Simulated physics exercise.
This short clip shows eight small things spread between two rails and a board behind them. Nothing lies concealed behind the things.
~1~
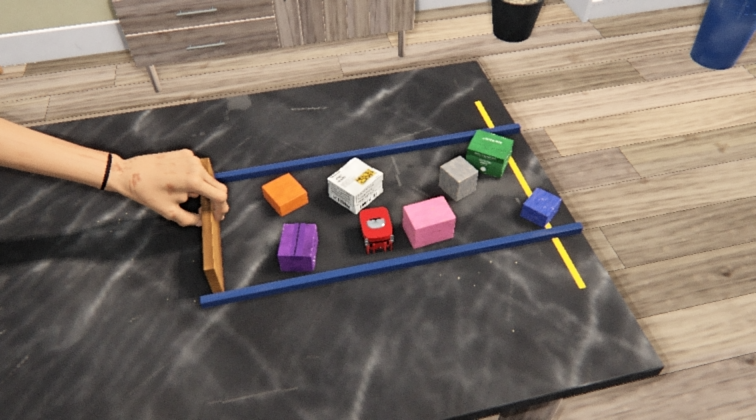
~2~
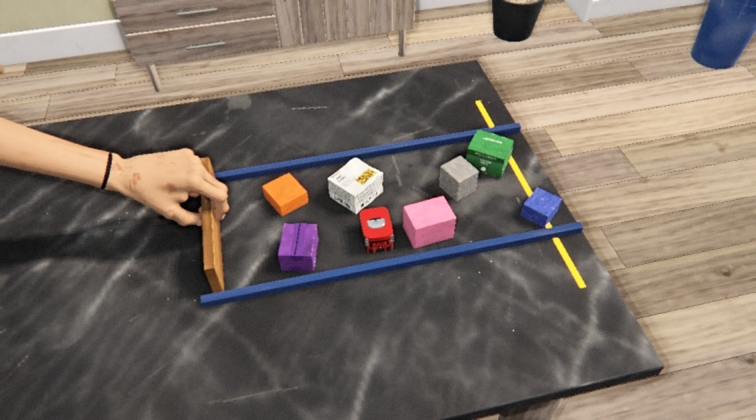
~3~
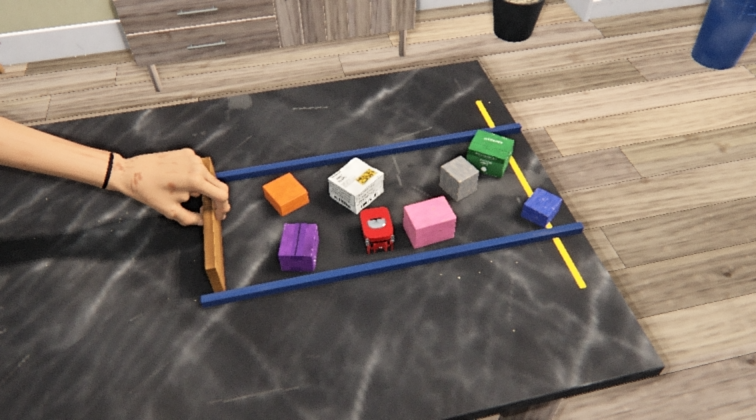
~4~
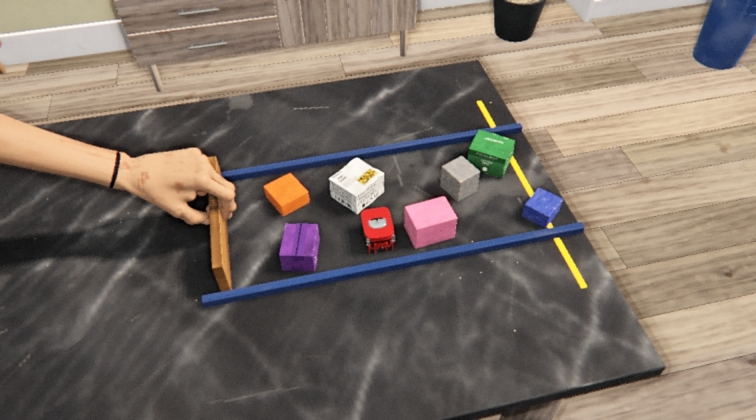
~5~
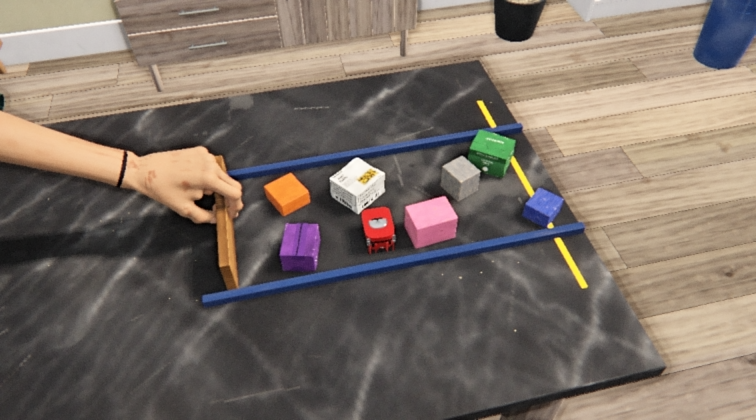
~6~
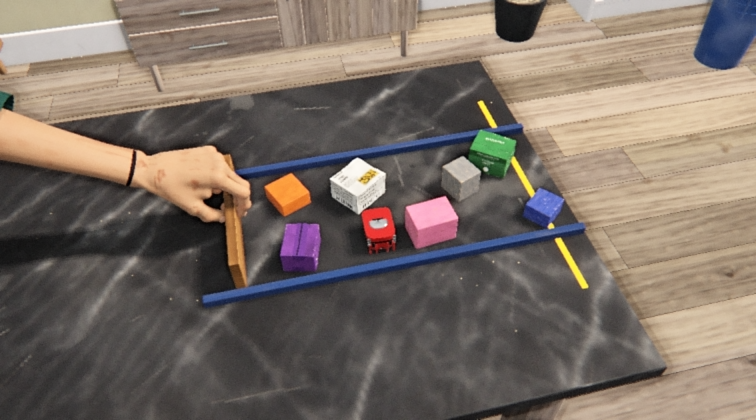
A hand gripping a wooden board rests, then slides it slowly a short way right between two blue rails on a dark marbled tabletop, seen from above at an angle. Orange, purple, white, red, pink, grey, green and blue objects lie spread ahead of it, with yellow tape crossing near the right edge. The objects stay in place, untouched by the board, and the camera holds practically still.
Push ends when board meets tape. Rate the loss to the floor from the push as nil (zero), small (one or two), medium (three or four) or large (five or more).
The loss is large.
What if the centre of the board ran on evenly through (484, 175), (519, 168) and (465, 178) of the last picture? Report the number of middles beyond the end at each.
3; 6; 1.
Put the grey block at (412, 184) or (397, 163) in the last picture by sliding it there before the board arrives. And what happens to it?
In order, the object goes off, then stays where it is.
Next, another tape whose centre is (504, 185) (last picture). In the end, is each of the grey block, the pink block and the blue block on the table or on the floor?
Okay, the grey block plunges, the pink block plunges, and the blue block plunges.
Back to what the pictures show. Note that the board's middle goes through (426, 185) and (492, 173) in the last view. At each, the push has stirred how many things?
That makes 8 at the first spot and 8 at the second.
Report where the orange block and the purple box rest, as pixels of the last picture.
Near (530, 156) and (556, 198).
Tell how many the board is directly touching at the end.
Total: 2.
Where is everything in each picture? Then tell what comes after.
The first frame shows blue block (540, 208); green box (489, 154); grey block (458, 179); board (211, 223); tape (522, 181).
The second frame shows green box (489, 154); board (211, 222).
The third frame shows grey block (459, 179); red case (377, 231).
The fourth frame shows blue block (542, 208); purple box (300, 247).
The fifth frame shows green box (491, 154); orange block (287, 194).
The sixth frame shows blue block (543, 208); green box (492, 154); grey block (461, 179); board (233, 219); tape (525, 181).
Soon after, none off yet; blue block at rest near (543, 208); green box at rest near (492, 154); grey block at rest near (461, 179).
After that, none off yet; blue block displaced about its own width near (562, 205); green box displaced a little near (498, 147); grey block displaced well along near (515, 174).
In the end, the number that fall off is five or more; gone, white box, red case, pink block, grey block, green box and blue block.
